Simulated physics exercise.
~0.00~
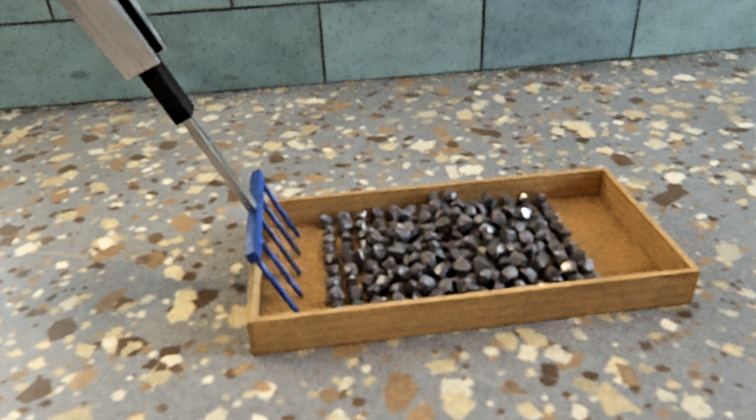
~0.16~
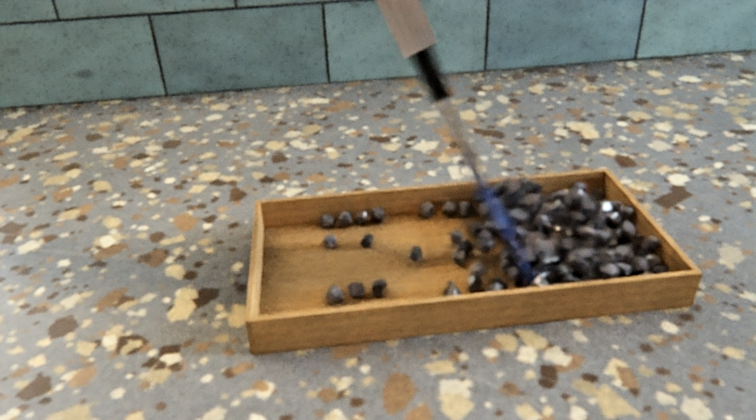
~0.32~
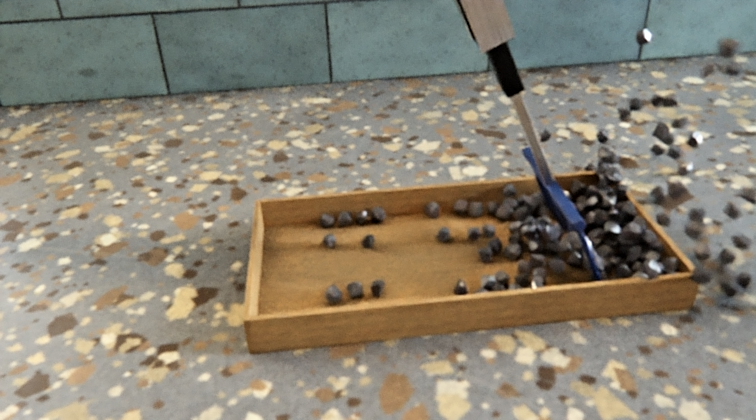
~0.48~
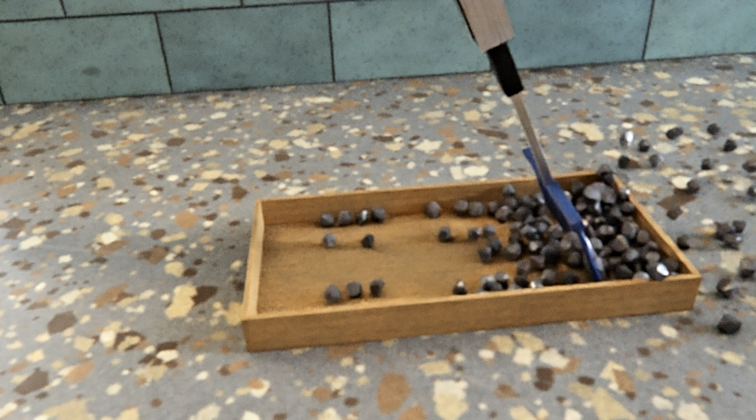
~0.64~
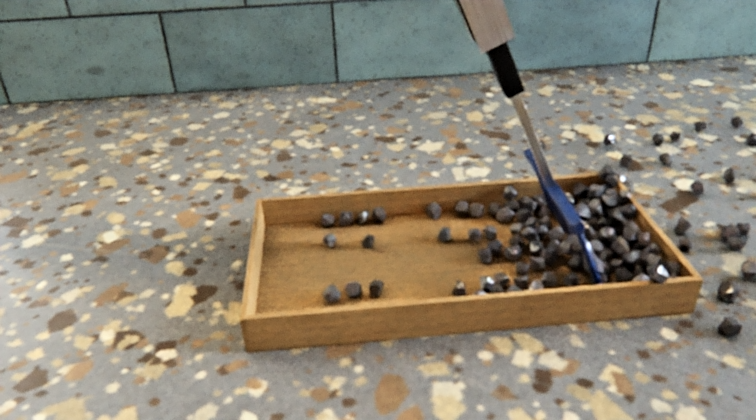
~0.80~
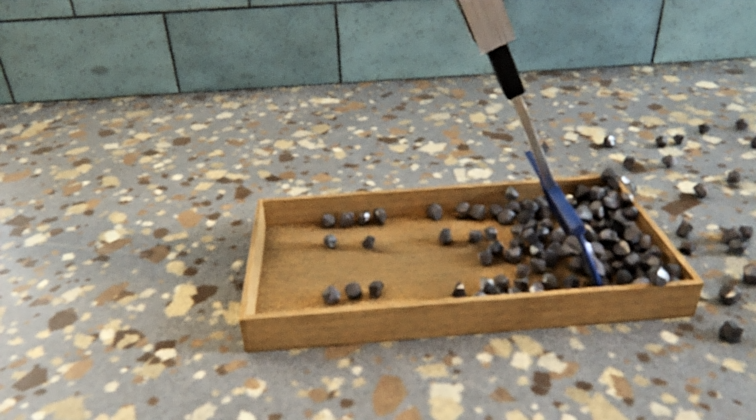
A blue fork on a mechanical arm swept right through a shallow wooden tray of dark pebbles, piling them against the far end and flinging some over the edge, then stopped there with stray pebbles scattered on the speckled counter.
